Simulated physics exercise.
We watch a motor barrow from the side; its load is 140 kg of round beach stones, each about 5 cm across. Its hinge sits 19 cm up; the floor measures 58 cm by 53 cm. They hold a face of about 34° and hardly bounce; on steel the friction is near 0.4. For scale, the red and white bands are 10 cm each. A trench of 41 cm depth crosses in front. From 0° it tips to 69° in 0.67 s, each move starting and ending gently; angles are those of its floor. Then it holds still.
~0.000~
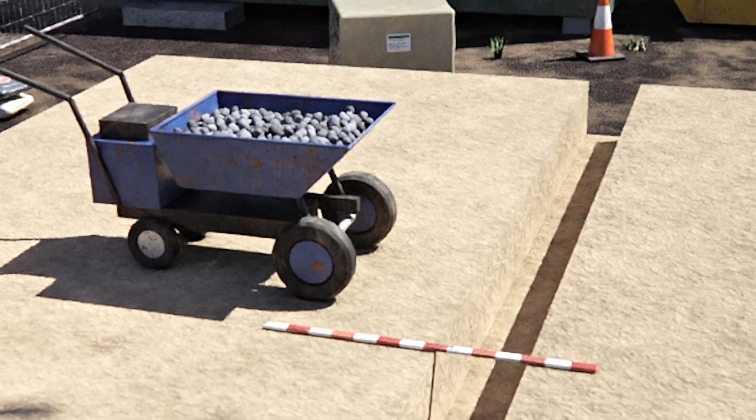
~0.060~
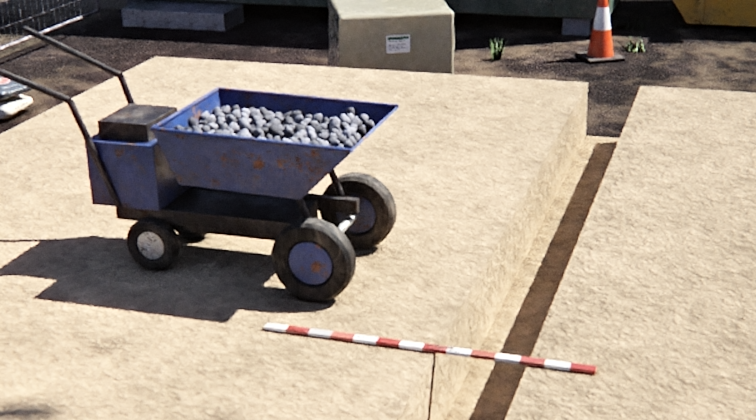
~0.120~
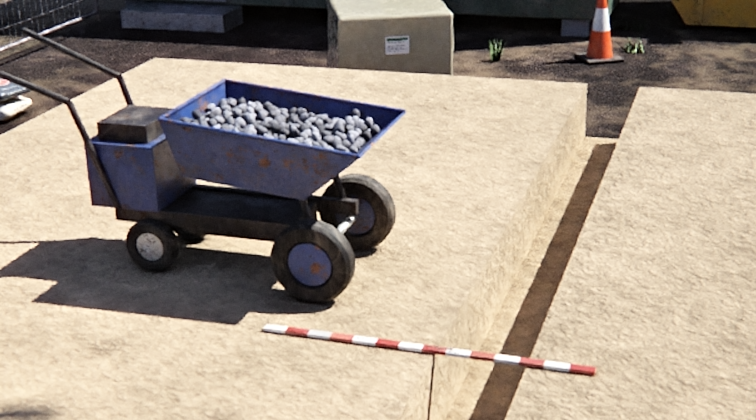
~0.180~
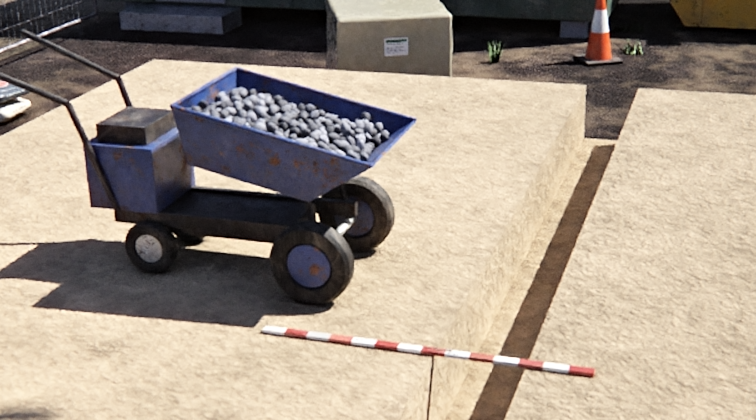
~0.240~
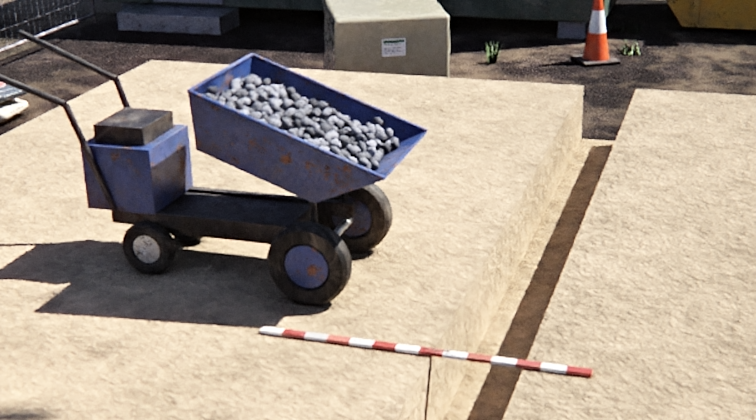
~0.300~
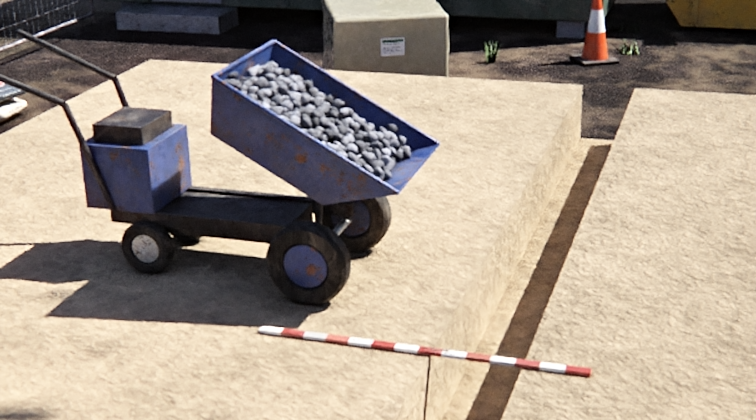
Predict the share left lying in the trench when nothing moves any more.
Close to 90 in a hundred.
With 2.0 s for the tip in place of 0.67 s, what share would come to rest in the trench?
In that case some 100 per cent.
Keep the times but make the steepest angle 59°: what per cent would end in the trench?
In that case some 85 per cent.
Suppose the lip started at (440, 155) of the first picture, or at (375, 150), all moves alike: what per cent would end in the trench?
About 5 and 65 per cent.
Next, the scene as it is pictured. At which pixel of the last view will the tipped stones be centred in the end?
Their middle is at about (514, 358).
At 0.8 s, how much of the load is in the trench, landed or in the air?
Some 35 per cent.
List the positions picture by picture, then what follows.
In the first frame, the skip is at 0°, its lip at (348, 148); the top of the load is at (318, 121).
In the second frame, the skip is at 2°, its lip at (351, 151); the top of the load is at (271, 118); the stones move at 0.4 m/s on average.
In the third frame, lip at (359, 157), floor tilted 6°, highest stones at (227, 109); the stones move at 0.8 m/s on average.
In the fourth frame, lip at (371, 166), floor tilted 12°, highest stones at (237, 99); the stones move at 1.1 m/s on average.
In the fifth frame, lip at (384, 179), floor tilted 20°, highest stones at (249, 84); the stones move at 1.4 m/s on average.
In the sixth frame, lip at (398, 193), floor tilted 29°, highest stones at (265, 72); the stones move at 1.5 m/s on average.
After 0.5 s the floor is at 58°; 100 % in the skip; the foremost stones are at (431, 224).
After 0.8 s the floor is at 69°; 63 % in the skip, 2 % short of the trench, 35 % in the trench; the foremost stones are at (530, 335).
After 1.1 s the floor is at 69°; 8 % in the skip, 1 % short of the trench, 81 % in the trench, 10 % past the trench; the foremost stones are at (679, 309).
After 3.1 s the floor is at 69°; 0 % in the skip, 90 % in the trench, 10 % past the trench; the foremost stones are past the picture's edge.
